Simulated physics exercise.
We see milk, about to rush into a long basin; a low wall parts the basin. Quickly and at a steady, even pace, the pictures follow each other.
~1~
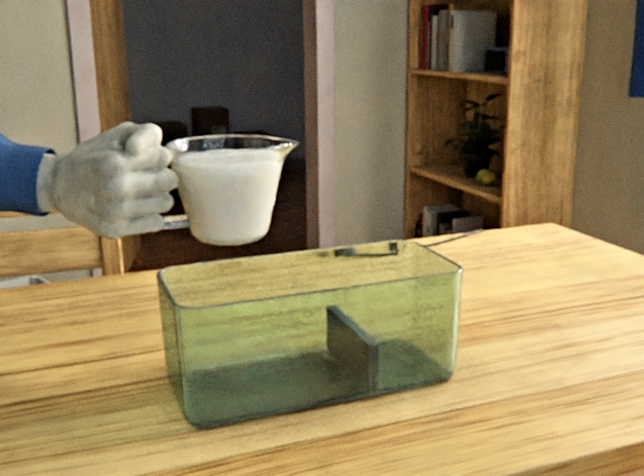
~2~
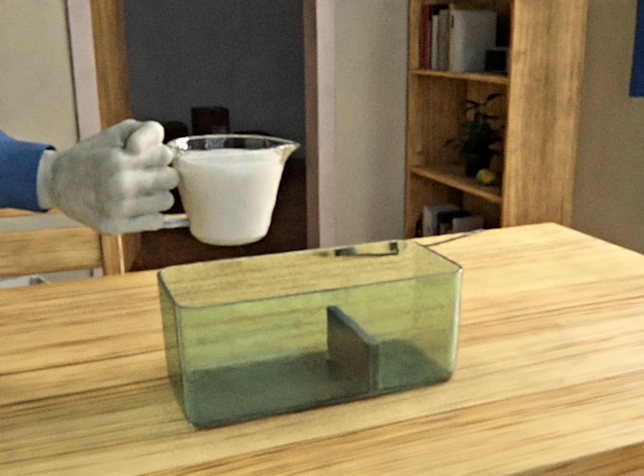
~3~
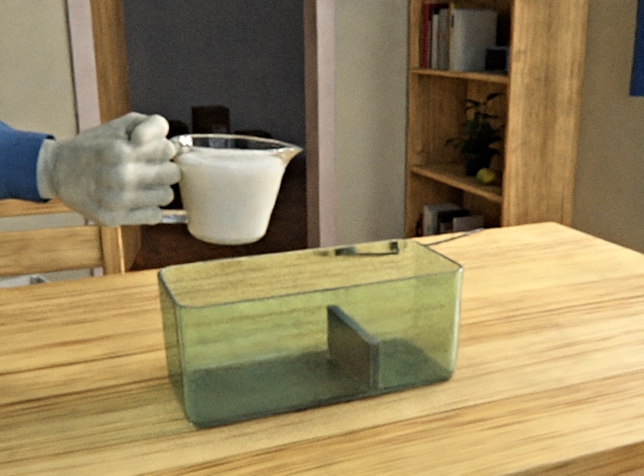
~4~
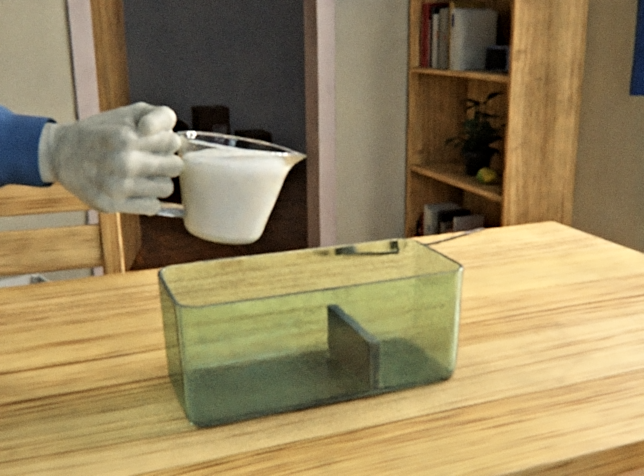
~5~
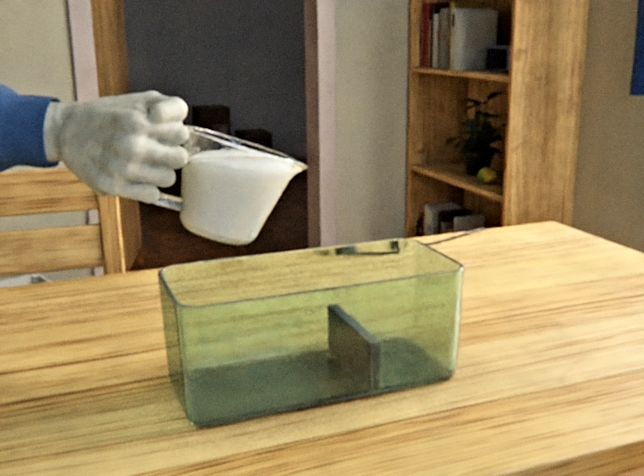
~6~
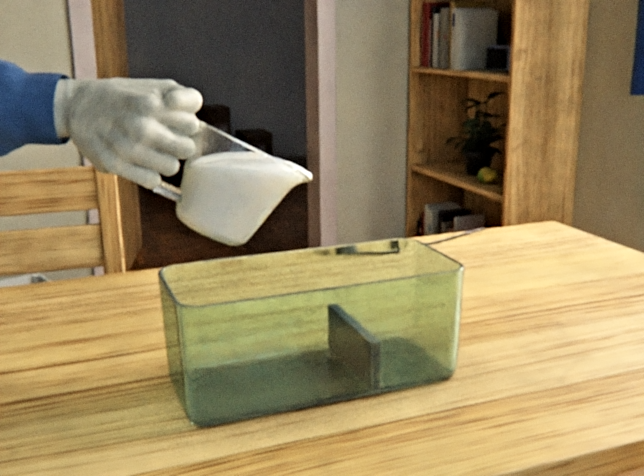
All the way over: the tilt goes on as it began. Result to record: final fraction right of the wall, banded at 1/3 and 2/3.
The share right of the wall will be small, below one third.
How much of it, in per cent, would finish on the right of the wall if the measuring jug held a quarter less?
Estimate: Close to 0 per cent.
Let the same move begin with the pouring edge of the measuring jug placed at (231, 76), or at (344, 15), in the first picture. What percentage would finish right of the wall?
Roughly 5 in a hundred the first time and 65 in a hundred the second.
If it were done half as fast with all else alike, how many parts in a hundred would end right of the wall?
I'd estimate about 35 percent ends up there.
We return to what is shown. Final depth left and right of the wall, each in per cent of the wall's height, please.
The left side ends up close to 30, the right side close to 10.
A moment on, the measuring jug is tipped on its side and 44 per cent is still to pour, 23 is left of the wall and 14 right of it.
Next, the measuring jug is tipped on its side and 7 per cent is still to pour, 71 is left of the wall and 17 right of it.
Then the measuring jug is tipped on its side and 1 per cent is still to pour, 81 is left of the wall and 17 right of it.
Later the measuring jug is tipped on its side and 0 per cent is still to pour, 81 is left of the wall and 18 right of it.
Finally, 81 per cent lies left of the wall, 18 right of it and 1 outside.
